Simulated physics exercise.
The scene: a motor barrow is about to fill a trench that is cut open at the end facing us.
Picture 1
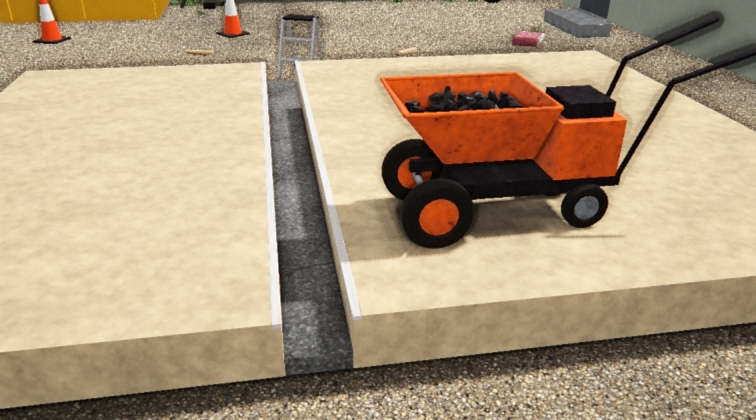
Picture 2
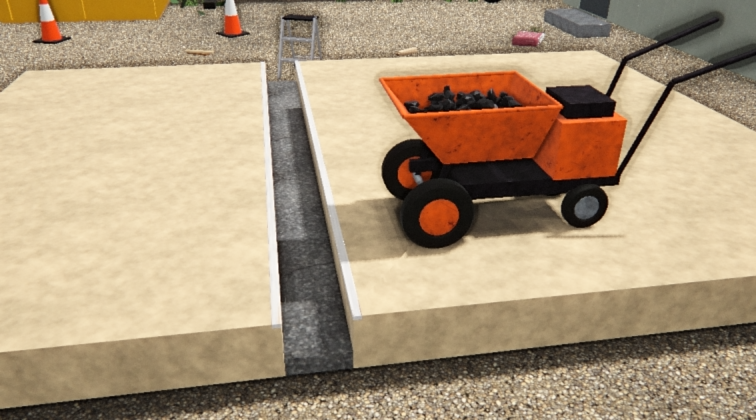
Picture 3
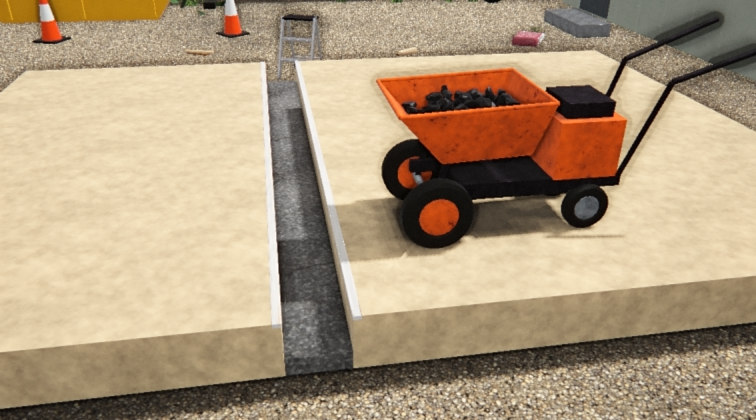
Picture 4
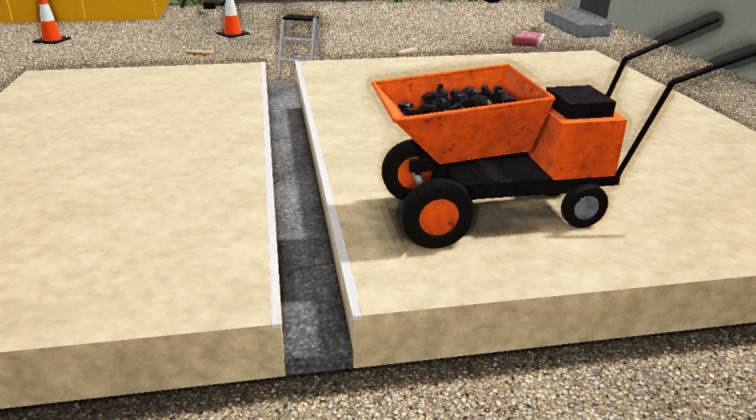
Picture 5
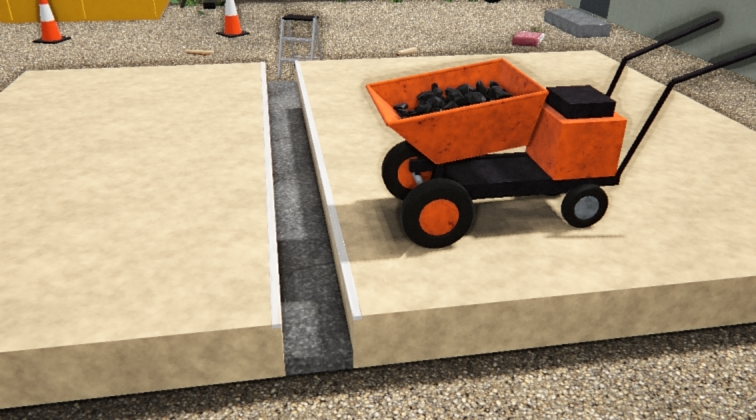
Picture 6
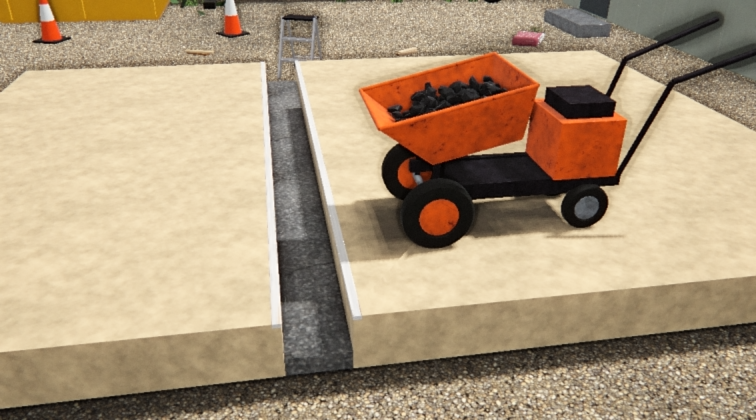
On a gravel yard, an orange motor barrow stands beside a narrow trench, its skip of black lumps tilting slightly to the left.
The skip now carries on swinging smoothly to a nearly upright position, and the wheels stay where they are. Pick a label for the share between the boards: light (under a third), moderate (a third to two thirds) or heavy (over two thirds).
Heavy - over two thirds.
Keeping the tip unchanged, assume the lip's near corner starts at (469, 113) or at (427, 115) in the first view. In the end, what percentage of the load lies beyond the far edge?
First position: Some 0 percent; second position: Some 0 percent.
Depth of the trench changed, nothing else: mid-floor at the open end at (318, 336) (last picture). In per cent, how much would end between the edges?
About 80 %.
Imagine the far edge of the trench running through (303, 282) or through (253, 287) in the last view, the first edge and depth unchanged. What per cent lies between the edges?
The share would be 50 % first and 100 % second.
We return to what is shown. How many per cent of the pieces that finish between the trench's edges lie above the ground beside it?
I'd say around 5 percent.
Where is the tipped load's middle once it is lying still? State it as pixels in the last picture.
I'd place the middle at about (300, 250).
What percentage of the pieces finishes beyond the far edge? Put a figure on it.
Roughly 10 percent of the pieces, I think.
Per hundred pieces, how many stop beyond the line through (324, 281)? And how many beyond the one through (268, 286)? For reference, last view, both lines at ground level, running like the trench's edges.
Around 80 per cent for the first, around 10 per cent for the second.
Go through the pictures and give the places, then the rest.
The first frame shows lip of the skip near (405, 116), level; top of the load near (470, 102), lumps of coal; first edge of the trench near (349, 278); far edge near (274, 285), the trench over half as wide as the skip, and about half as deep as wide.
The second frame shows lip of the skip near (404, 117), level; top of the load near (483, 104).
The third frame shows lip of the skip near (401, 118), tipped barely; top of the load near (480, 103).
The fourth frame shows lip of the skip near (395, 121), tipped barely; top of the load near (481, 105).
The fifth frame shows lip of the skip near (388, 124), tipped a little; top of the load near (480, 103).
The sixth frame shows lip of the skip near (380, 129), tipped a little; top of the load near (473, 100); first edge of the trench near (349, 278); far edge near (274, 285).
Shortly afterwards, skip tipped well over; the whole lot in the skip.
Next, skip tipped steeply; all but a few in the skip; a little in or heaped over the trench.
Some moments later, skip tipped right over; a little in the skip; the bulk in or heaped over the trench; a little beyond it.
In the end, skip tipped right over; all but a few in or heaped over the trench; a little beyond it.
